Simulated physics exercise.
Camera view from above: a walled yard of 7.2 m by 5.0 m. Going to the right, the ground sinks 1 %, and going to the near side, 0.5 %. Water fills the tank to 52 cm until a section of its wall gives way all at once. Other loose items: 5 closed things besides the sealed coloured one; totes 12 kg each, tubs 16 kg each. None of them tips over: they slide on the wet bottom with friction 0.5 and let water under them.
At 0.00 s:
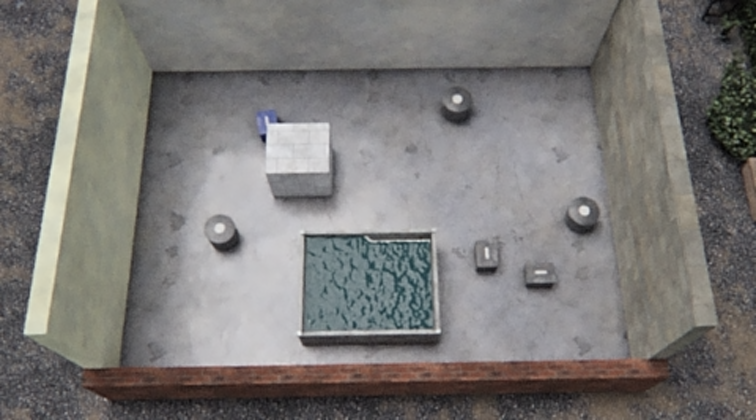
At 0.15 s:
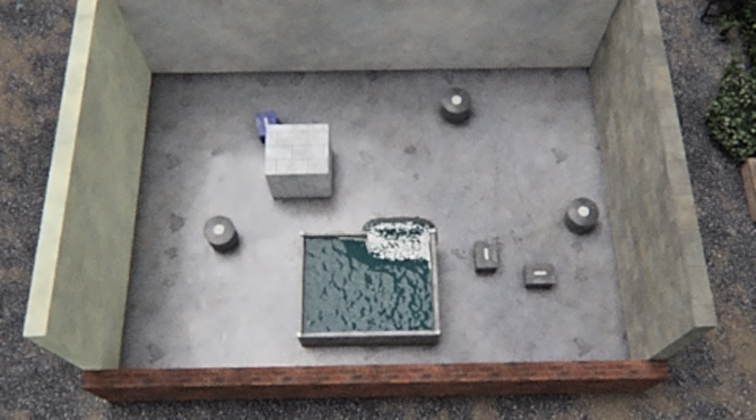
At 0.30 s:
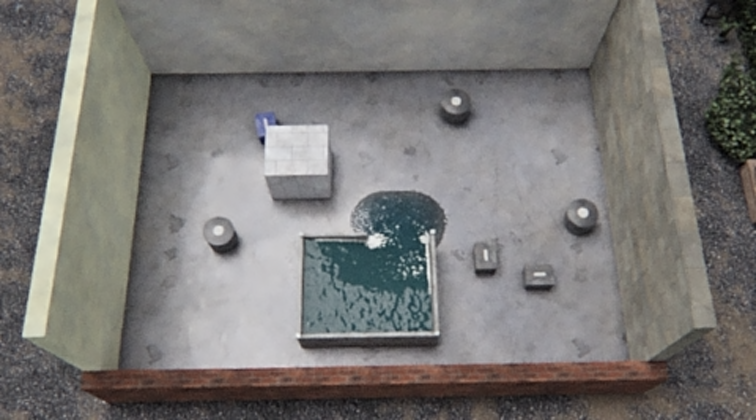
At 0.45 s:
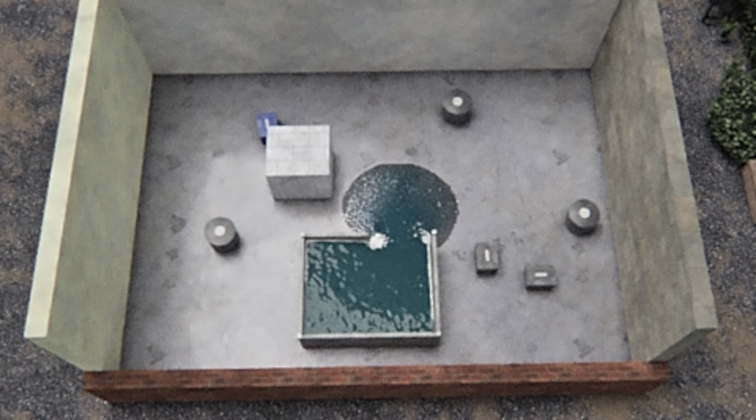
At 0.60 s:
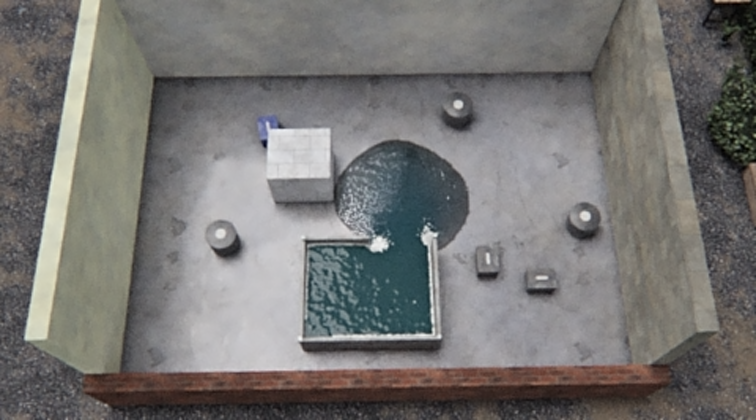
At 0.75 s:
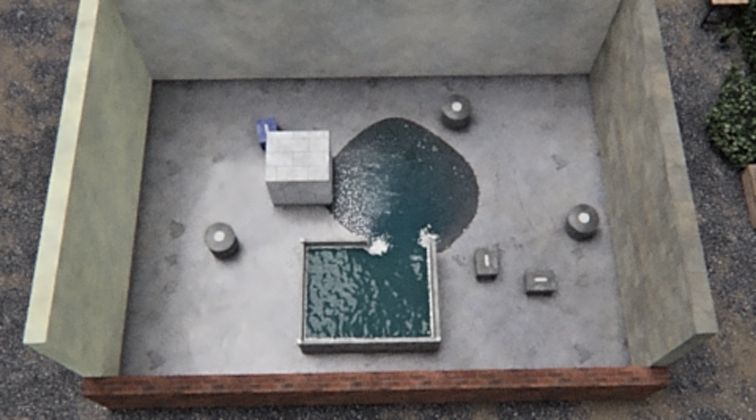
Dark green water pouring through a gap in a rectangular tank's far wall, spreading across a walled concrete yard among motionless objects.
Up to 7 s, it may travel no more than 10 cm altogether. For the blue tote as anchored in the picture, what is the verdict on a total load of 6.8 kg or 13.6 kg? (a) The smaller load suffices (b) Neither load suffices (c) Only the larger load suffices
(a) The smaller load suffices.
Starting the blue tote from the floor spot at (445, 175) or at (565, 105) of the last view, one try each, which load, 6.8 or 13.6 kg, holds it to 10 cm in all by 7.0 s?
First spot: No mass works; second spot: No mass works.
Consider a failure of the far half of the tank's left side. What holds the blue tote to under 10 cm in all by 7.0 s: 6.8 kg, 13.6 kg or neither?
Then, in short, the larger is needed.
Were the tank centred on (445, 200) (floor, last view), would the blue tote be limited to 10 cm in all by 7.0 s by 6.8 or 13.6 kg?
Then, put simply, the heavier one is needed.
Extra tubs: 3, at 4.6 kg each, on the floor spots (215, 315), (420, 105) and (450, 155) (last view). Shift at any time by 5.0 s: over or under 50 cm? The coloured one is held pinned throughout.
Each in turn: Not that far, further than that, further than that.
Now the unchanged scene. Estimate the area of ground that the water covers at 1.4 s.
I'd estimate close to 10.5 m2.
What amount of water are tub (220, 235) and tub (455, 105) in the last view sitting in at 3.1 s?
Roughly 0 and 10 cm.
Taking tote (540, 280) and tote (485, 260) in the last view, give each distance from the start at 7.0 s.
0 cm, 0 cm.
After 1.4 s the blue tote would be 0 cm from its start with 6.8 kg and 0 cm from its start with 13.6 kg; 0 cm of water round it then.
After 3.1 s the blue tote would be 0 cm from its start with 6.8 kg and 0 cm from its start with 13.6 kg; 1 cm of water round it then.
After 4.9 s the blue tote would be 0 cm from its start with 6.8 kg and 0 cm from its start with 13.6 kg; 3 cm of water round it then.
After 7.0 s the blue tote would be 0 cm from its start with 6.8 kg and 0 cm from its start with 13.6 kg; 2 cm of water round it then.
